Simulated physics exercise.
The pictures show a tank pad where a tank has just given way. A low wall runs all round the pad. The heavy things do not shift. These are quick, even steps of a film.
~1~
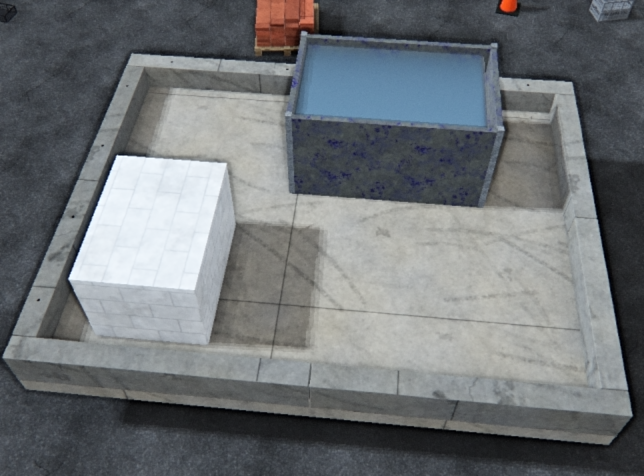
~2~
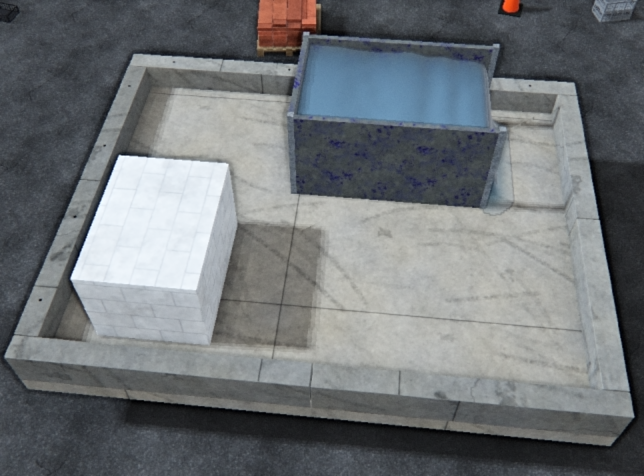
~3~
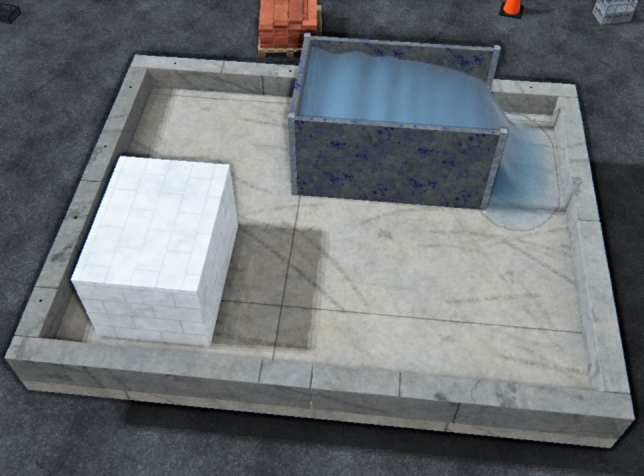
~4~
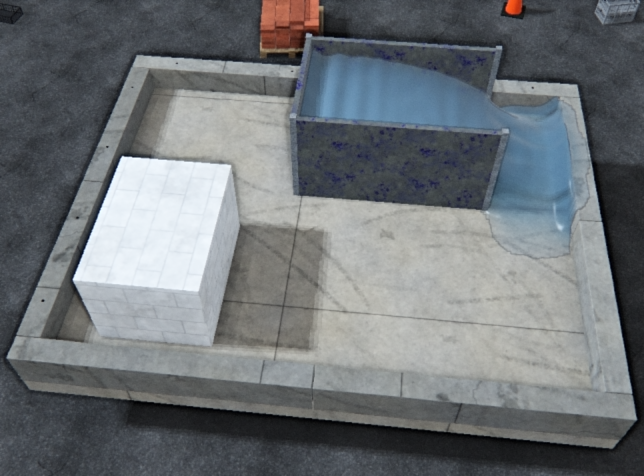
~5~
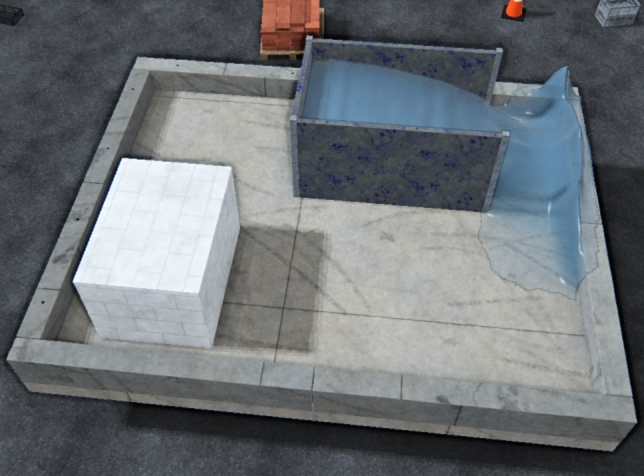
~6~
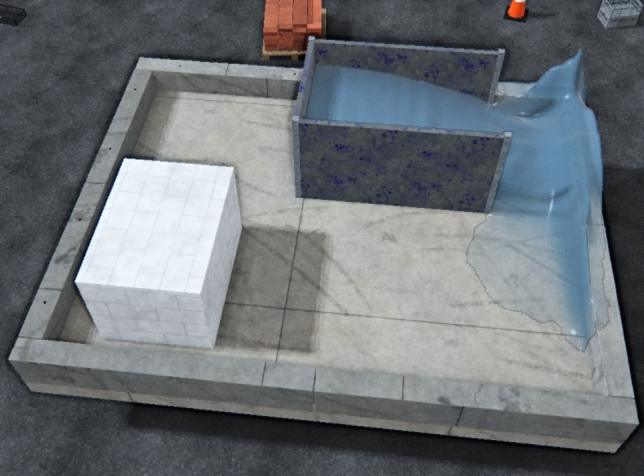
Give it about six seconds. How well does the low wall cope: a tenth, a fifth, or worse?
The share lost is more than a fifth.
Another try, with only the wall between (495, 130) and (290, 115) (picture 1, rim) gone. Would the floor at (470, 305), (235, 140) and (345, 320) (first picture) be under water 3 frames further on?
In that order: Flooded, dry, wet.
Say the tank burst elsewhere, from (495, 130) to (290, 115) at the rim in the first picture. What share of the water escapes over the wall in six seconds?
I make it 16 per cent.
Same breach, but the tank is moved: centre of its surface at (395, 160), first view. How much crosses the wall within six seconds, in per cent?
About 32 per cent.
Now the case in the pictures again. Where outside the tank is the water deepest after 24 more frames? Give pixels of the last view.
Near (55, 355).
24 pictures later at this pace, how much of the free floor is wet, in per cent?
About 85 per cent.
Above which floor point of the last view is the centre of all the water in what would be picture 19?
Around (444, 209).
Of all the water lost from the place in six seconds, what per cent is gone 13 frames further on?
Roughly 95 per cent.
A moment on, water covers 20 % of the floor; the low wall has let 10 % over.
Next, water covers 25 % of the floor; the low wall has let 18 % over.
Then, water covers 50 % of the floor; the low wall has let 32 % over.
Later, water covers 70 % of the floor; the low wall has let 33 % over.
In the end, water covers 80 % of the floor; the low wall has let 33 % over.
